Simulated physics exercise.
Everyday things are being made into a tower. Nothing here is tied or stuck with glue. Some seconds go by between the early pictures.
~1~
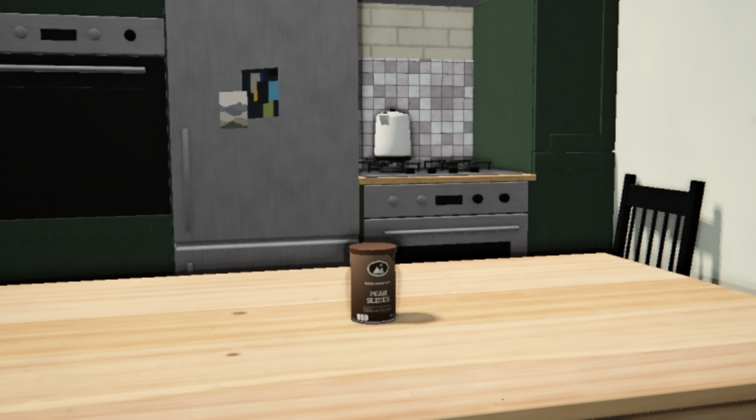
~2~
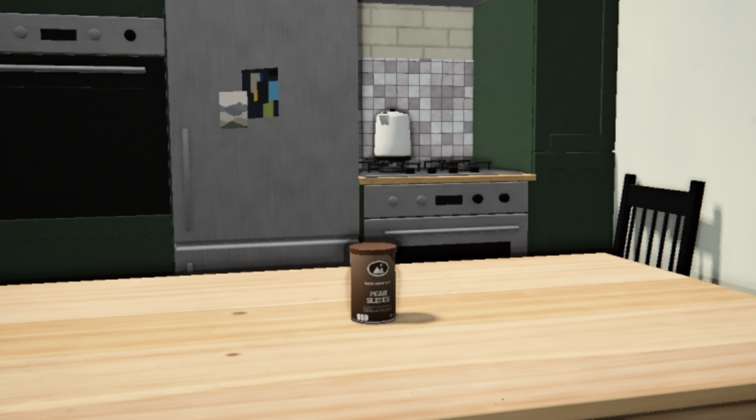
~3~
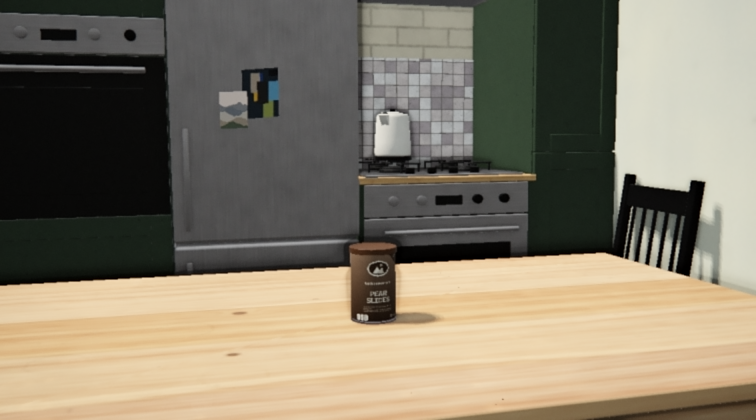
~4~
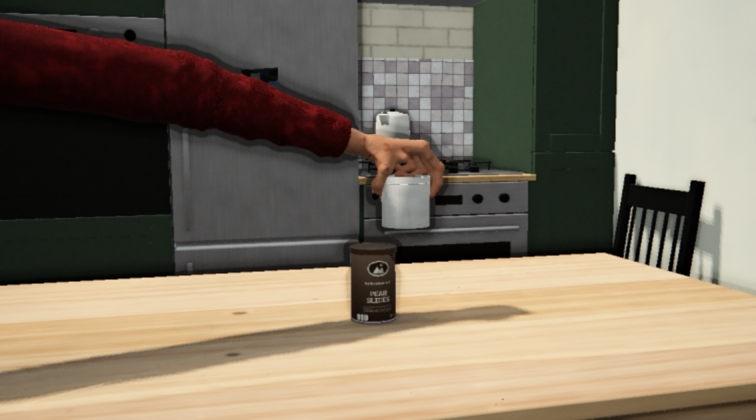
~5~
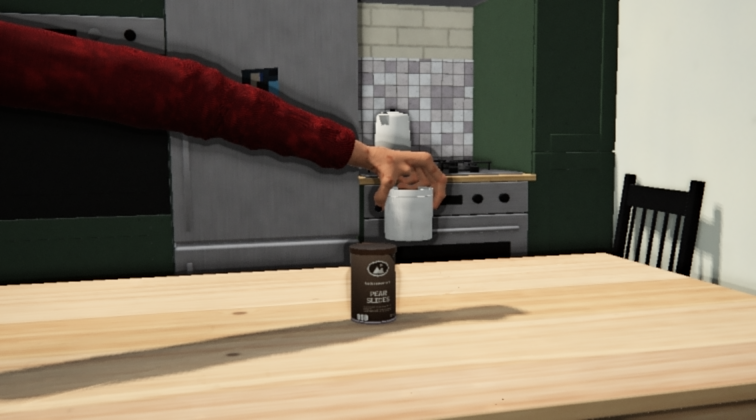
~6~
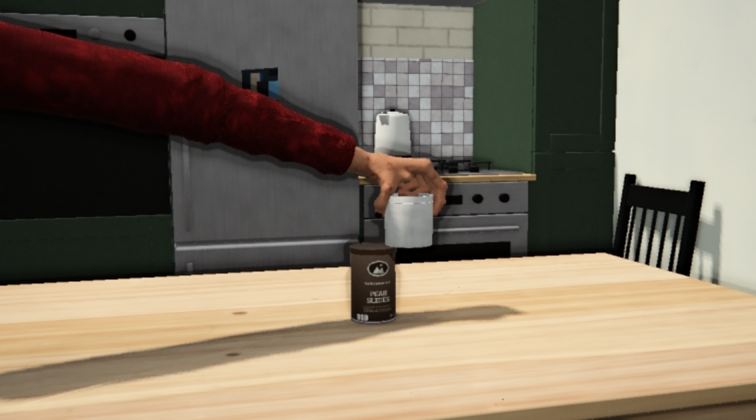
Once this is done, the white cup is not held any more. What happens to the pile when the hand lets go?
It doesn't stay upright.
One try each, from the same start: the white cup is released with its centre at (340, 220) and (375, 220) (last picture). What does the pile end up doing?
Case one: The pile topples; case two: It stands firm.
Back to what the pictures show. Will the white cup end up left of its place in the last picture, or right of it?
Toward the right-hand side.
Then, 0.30 s after the last picture, white cup now fallen.
Then, 0.40 s after the last picture, things are still on the move.
Then, 1.90 s after the last picture, nothing new.
At rest, fallen, white cup; brown tin in place. Seen from the same camera at the end, white cup near (444, 292). The pile comes apart.
